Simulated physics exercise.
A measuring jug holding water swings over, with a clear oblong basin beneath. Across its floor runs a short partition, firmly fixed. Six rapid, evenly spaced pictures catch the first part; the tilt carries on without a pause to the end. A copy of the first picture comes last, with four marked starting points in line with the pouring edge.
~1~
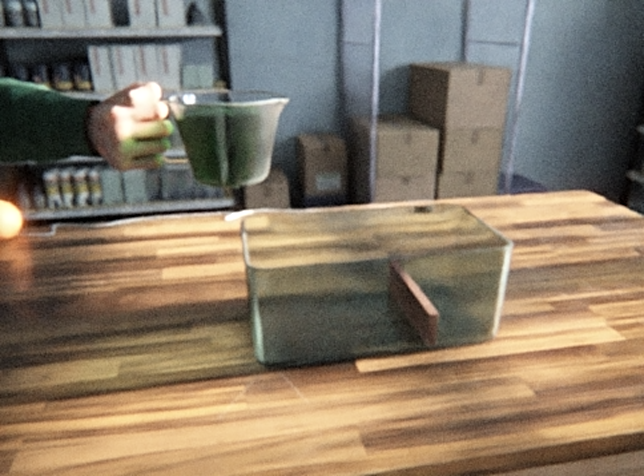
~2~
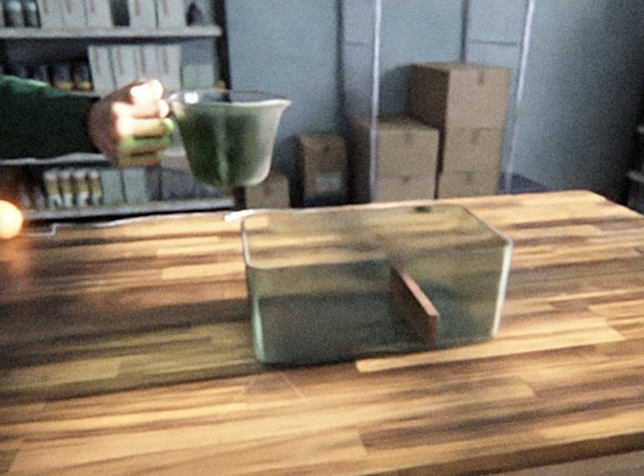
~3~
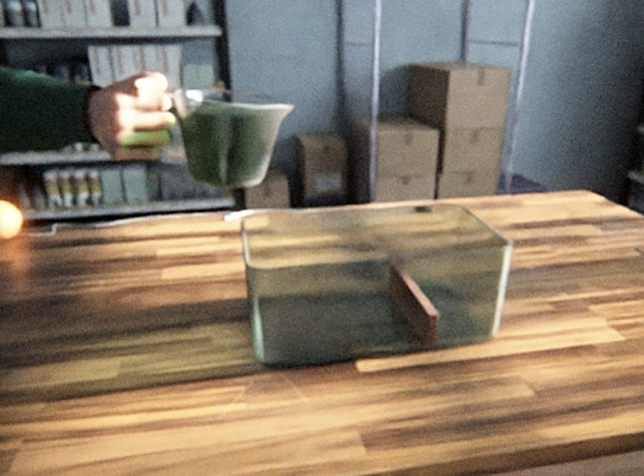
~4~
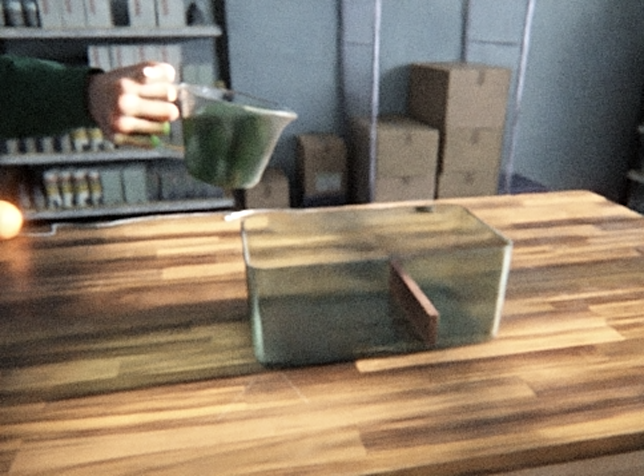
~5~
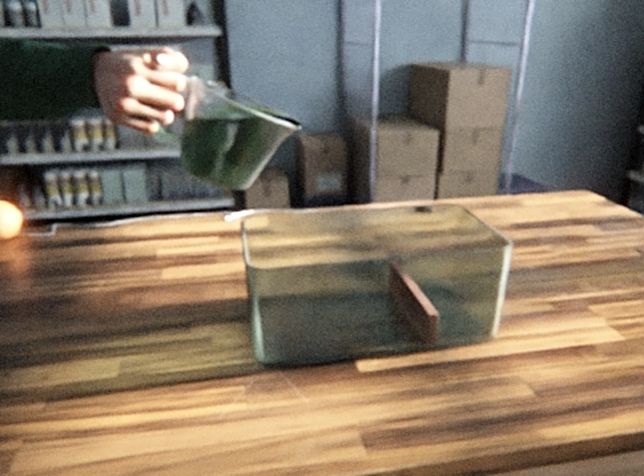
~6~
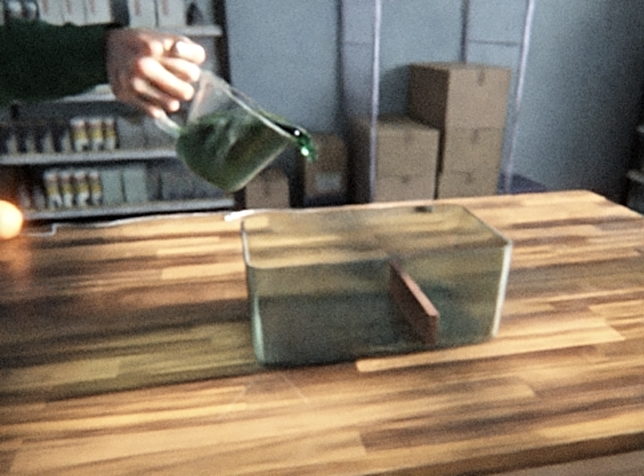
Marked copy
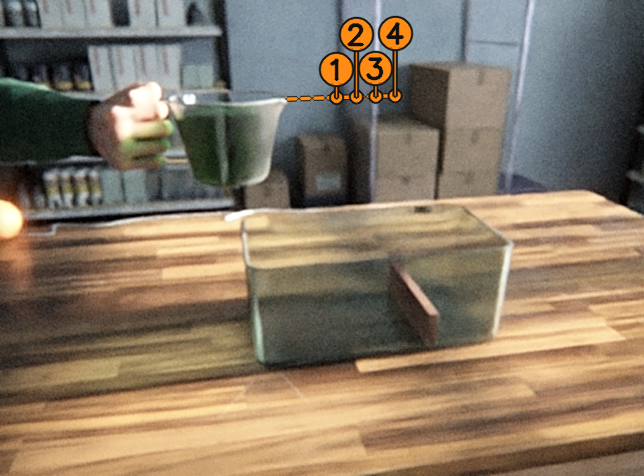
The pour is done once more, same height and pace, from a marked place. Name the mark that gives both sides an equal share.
Spot 3 does it best.
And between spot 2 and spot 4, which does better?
4.
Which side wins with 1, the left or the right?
More ends on the left.
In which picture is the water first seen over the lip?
In picture 5.
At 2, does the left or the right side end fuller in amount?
More ends on the left.
In orange, 1 at (336, 97); 2 at (356, 96); 3 at (375, 96); 4 at (395, 95).
If 1 is chosen, about 95 % ends left of the wall and 4 % right of it.
If 2 is chosen, about 82 % ends left of the wall and 17 % right of it.
If 3 is chosen, about 54 % ends left of the wall and 45 % right of it.
If 4 is chosen, about 30 % ends left of the wall and 69 % right of it.
